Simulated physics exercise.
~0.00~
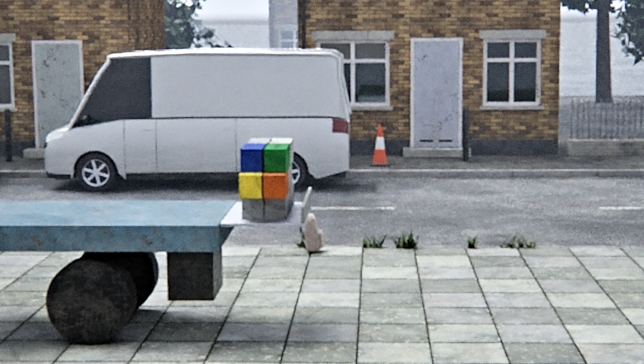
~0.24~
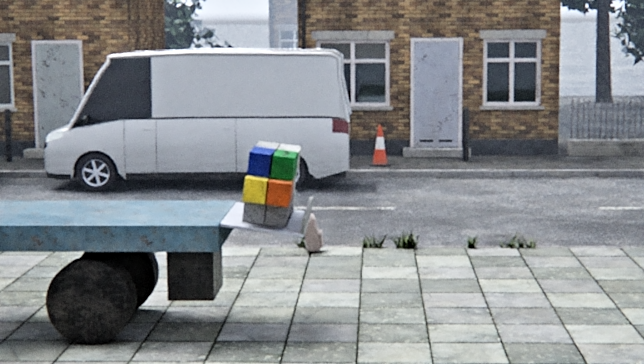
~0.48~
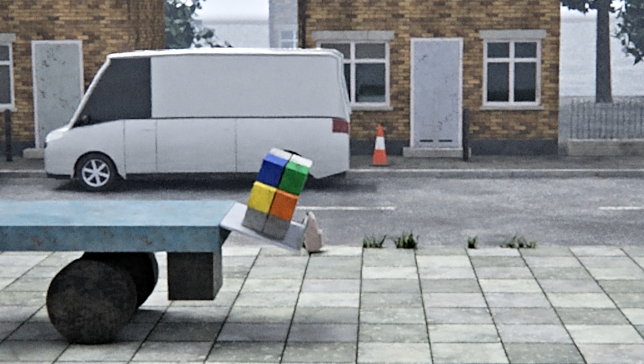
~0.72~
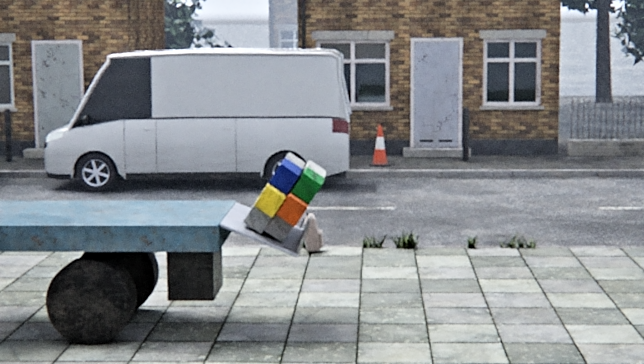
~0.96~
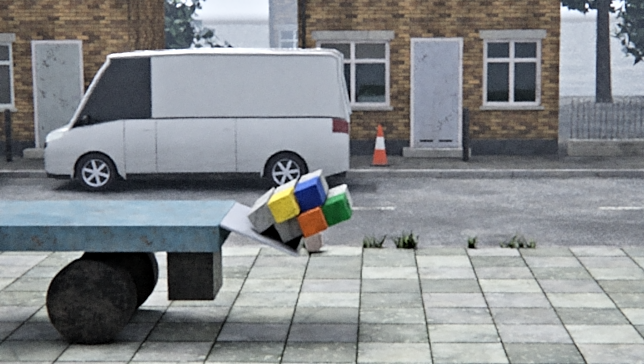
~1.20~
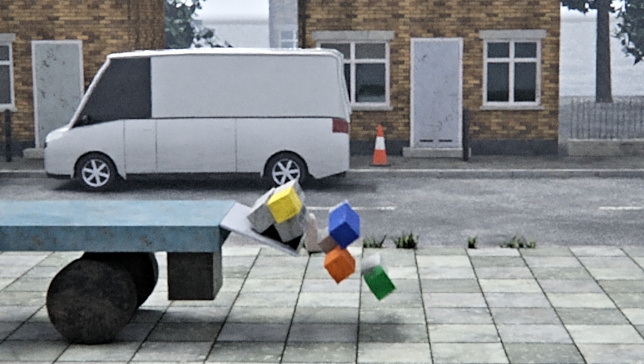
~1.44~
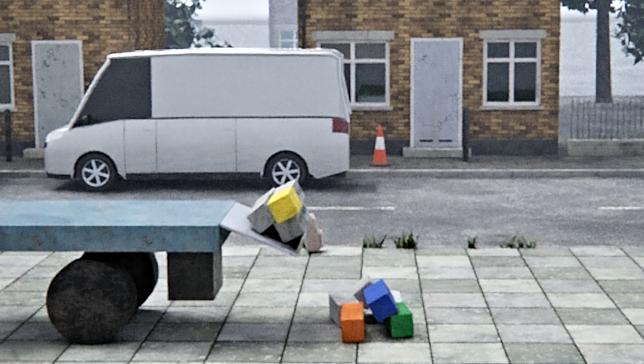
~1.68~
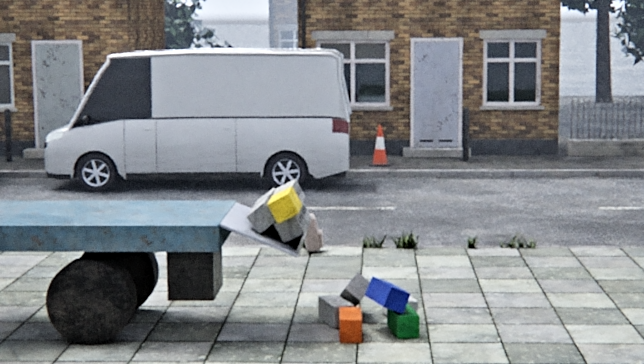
Stacked blocks tip off a drooping flatbed flap, some landing below while yellow stays aboard.
